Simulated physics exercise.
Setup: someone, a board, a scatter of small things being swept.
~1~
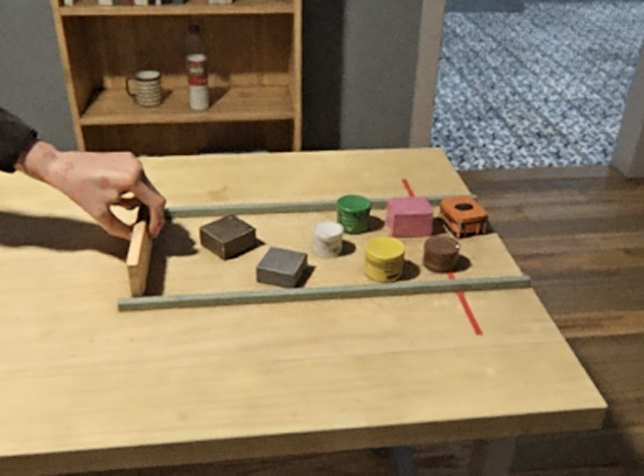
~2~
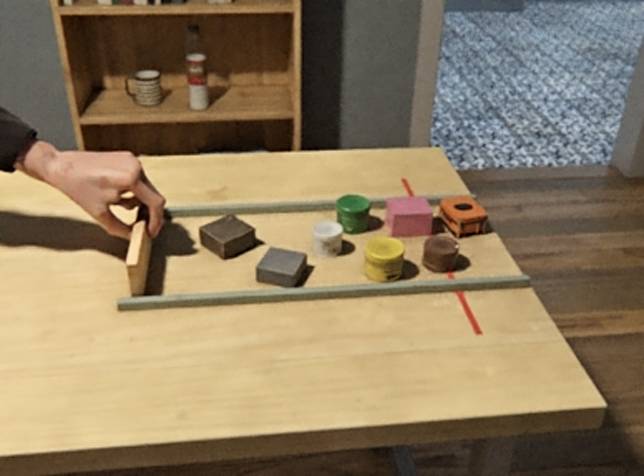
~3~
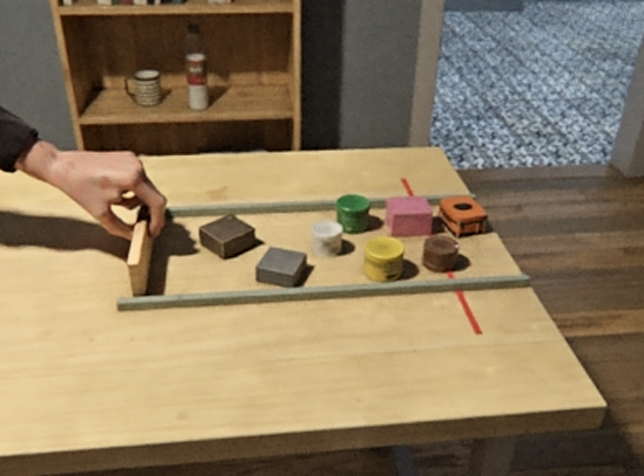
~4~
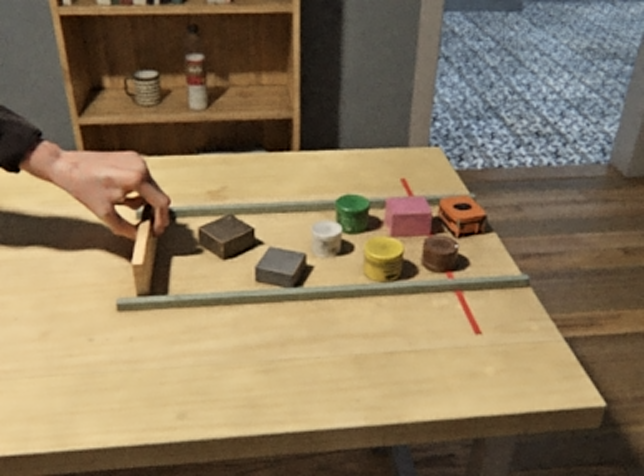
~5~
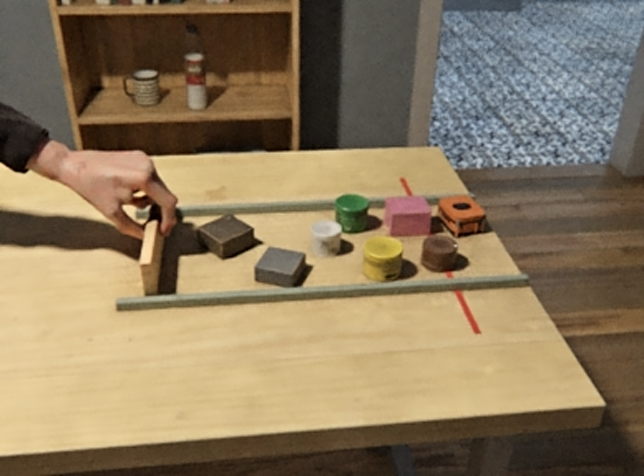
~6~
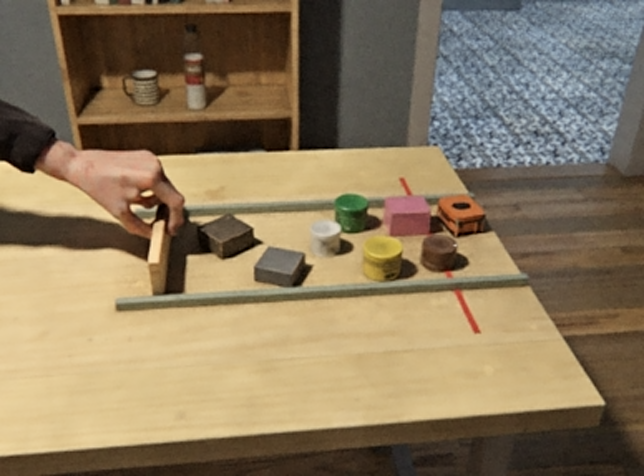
On a wooden table, a hand slid an upright board slightly to the right between two thin rails, toward a scatter of small blocks and tubs that stayed put near a red line.
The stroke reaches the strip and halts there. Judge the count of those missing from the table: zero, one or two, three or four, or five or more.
My judgement: One or two.
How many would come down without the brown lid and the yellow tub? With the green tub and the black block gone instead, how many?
1 in the first try, 1 in the second.
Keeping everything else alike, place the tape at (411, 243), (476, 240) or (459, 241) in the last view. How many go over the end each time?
1, 5, 5.
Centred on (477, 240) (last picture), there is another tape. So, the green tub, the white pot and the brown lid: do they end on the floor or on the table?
The green tub stays put, the white pot topples down, the brown lid topples down.
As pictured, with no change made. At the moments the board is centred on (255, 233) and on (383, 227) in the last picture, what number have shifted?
At that stage 2; at the next, 8.
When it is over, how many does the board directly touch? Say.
The answer is 3.
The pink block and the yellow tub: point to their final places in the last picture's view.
Roughly (479, 208); the other one roughly (502, 251).
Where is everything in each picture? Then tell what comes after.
Orange case (463, 217); brown lid (441, 254); pink block (409, 217); board (143, 239); tape (435, 243), in the first frame.
Brown lid (440, 254); green tub (353, 214), in the second frame.
Pink block (408, 216); white pot (327, 239), in the third frame.
Orange case (461, 216); board (148, 239), in the fourth frame.
Brown lid (439, 253); grey block (280, 267), in the fifth frame.
Orange case (460, 215); brown lid (439, 253); pink block (407, 216); board (162, 238); tape (433, 242), in the sixth frame.
Early on, none off yet; orange case at rest near (460, 215); brown lid at rest near (439, 253); pink block at rest near (407, 216).
A while later, none off yet; orange case travelled a little near (479, 211); brown lid travelled well along near (492, 247); pink block travelled about its own width near (444, 211).
Finally, the number that fall off is one or two; lost, brown lid and orange case.
